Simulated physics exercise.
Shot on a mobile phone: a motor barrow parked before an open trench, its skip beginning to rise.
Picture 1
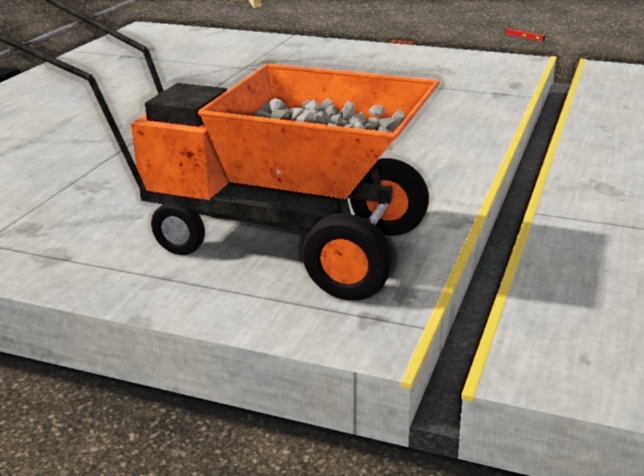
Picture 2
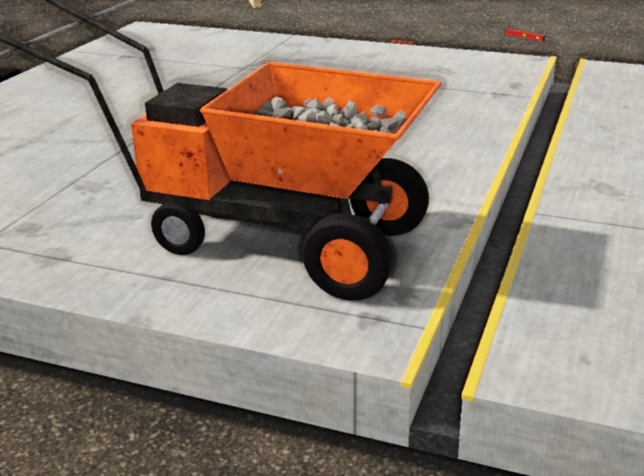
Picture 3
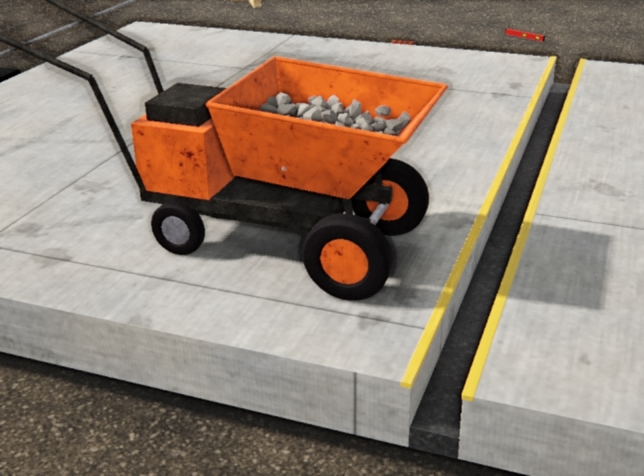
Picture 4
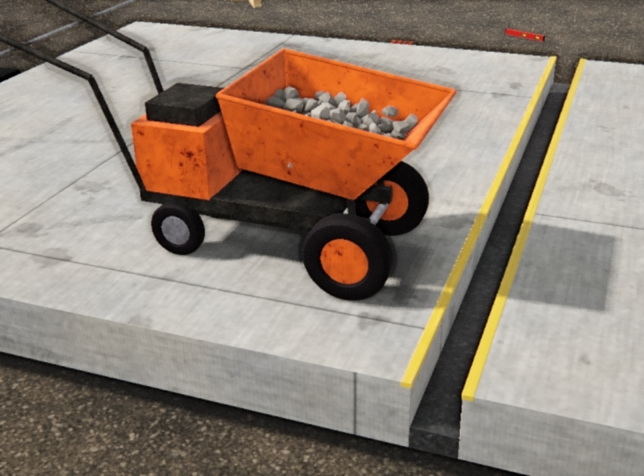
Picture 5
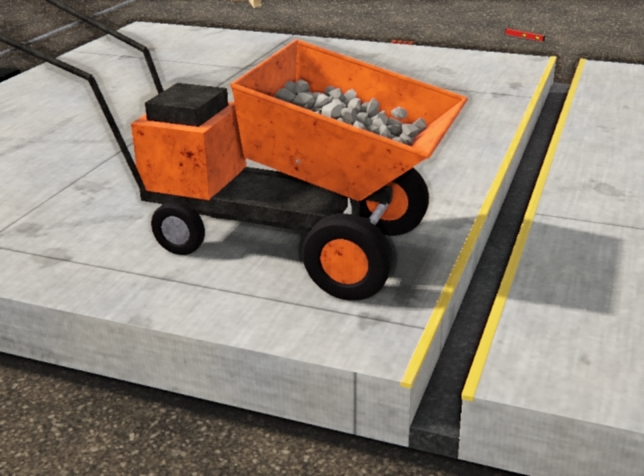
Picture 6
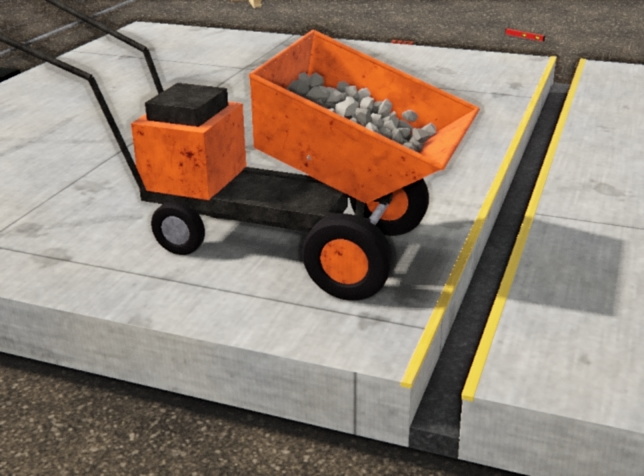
Orange motor barrow standing before a narrow trench edged in yellow, its skip of broken stones rising and tilting forward to the right.
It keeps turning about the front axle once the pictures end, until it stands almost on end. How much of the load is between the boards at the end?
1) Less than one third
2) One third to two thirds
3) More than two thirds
Answer: 1.
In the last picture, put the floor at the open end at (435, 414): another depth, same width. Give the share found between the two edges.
Estimate: Approx. 0 per cent.
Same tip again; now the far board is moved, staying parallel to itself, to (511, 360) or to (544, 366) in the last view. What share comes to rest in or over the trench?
About 50 and 90 per cent.
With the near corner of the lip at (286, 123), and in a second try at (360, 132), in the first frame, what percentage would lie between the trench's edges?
40 per cent, then 60 per cent.
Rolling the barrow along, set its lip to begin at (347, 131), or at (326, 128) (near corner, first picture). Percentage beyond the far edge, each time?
20 % then 10 %.
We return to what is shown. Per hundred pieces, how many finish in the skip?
Around 20 in a hundred.
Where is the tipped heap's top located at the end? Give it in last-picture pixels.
Top estimate: About (540, 263).
Shortly afterwards, skip tipped steeply; the whole lot in the skip.
Next, skip tipped right over; the bulk in the skip; a little beyond it; only a few falling.
Some moments later, skip tipped right over; near a quarter in the skip; the bulk beyond it.
In the end, skip tipped right over; near a quarter in the skip; only a few in or heaped over the trench; the bulk beyond it.
